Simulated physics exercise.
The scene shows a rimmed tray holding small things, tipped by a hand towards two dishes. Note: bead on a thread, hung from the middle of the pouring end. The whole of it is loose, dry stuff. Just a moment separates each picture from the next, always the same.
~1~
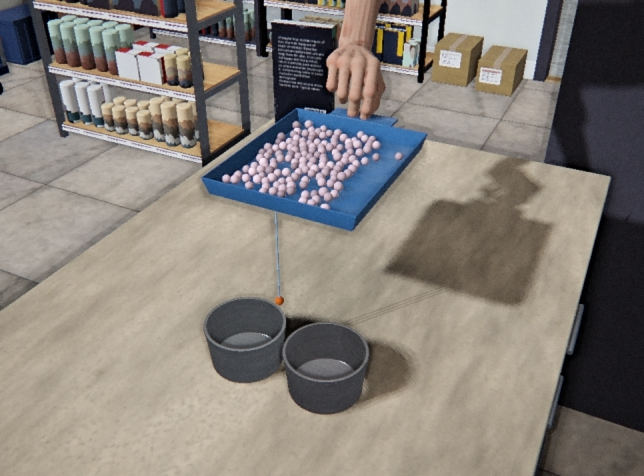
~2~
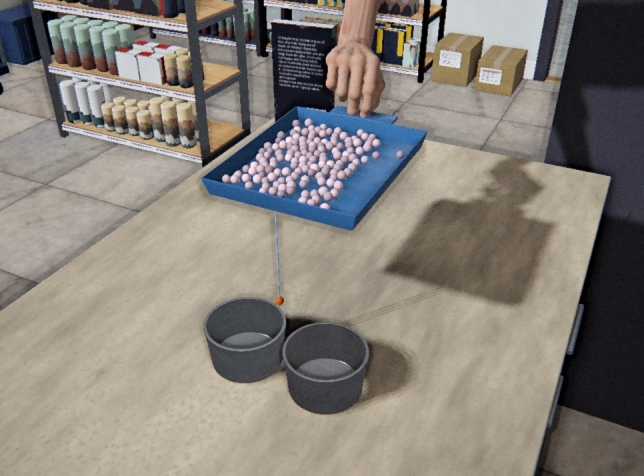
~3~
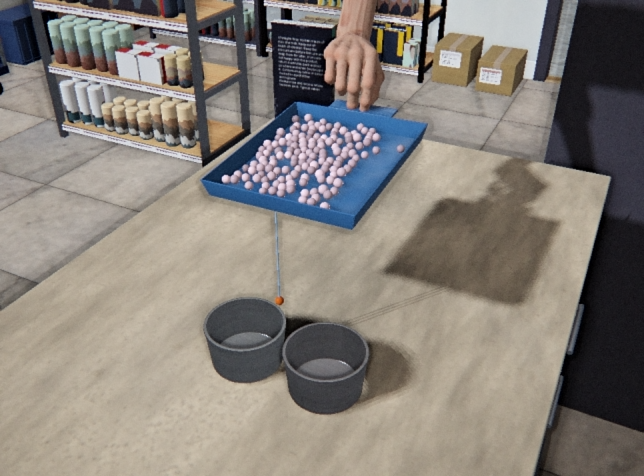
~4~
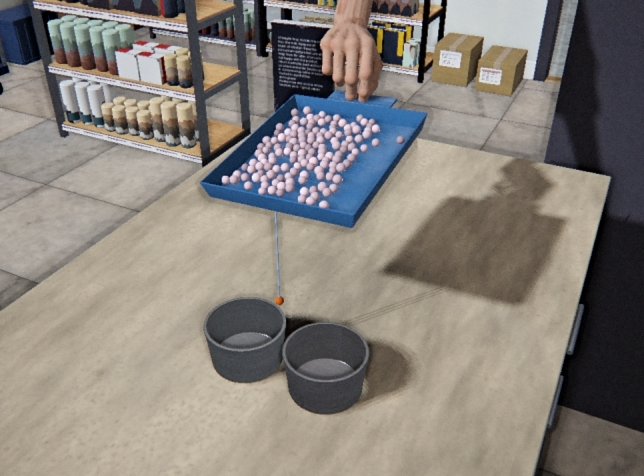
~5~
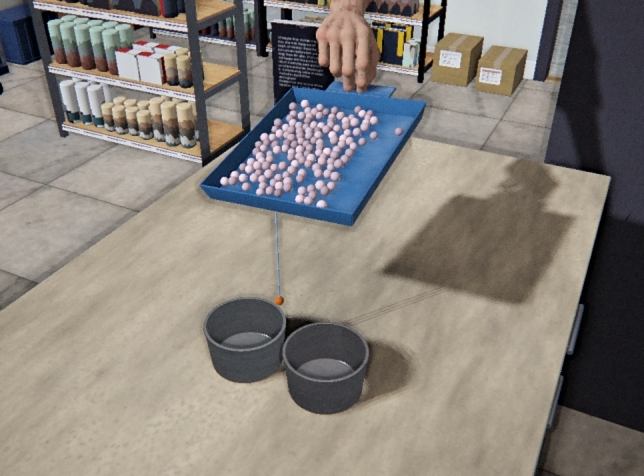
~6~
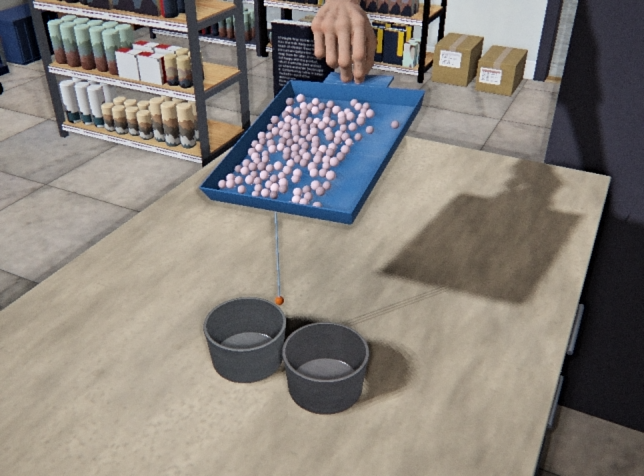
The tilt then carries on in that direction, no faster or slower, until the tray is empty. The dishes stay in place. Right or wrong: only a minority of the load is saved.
Right, only a minority is saved.
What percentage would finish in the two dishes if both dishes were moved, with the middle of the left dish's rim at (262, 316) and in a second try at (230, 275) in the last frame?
Respectively 10 % and 10 %.
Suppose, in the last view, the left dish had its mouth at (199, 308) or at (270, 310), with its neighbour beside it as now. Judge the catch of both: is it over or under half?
First shift, a majority share; second shift, a minority share.
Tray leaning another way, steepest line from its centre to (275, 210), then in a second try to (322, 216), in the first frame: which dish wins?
In the first case it's the one on the left, in the second the one on the right.
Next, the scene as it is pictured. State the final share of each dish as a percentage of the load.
Left dish keeps 30 %, right dish keeps 0 %.
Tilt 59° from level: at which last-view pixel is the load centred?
In the last view the centre sits at roughly (242, 183).
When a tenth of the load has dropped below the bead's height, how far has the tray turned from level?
A tilt of roughly 70°.
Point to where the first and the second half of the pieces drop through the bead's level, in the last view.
Early half (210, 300), late half (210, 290).
Soon after the last picture, tray tipped steeply; nearly all on the tray; a stray few in the left dish; a small part in the air.
A little later, tray tipped right over; a small part on the tray; about a quarter in the left dish; about half outside both; a small part in the air.
Later still, tray tipped past a quarter turn; about a quarter in the left dish; most outside both.
By the end, tray tipped past a quarter turn; none in the right dish; about a quarter in the left dish; most outside both.
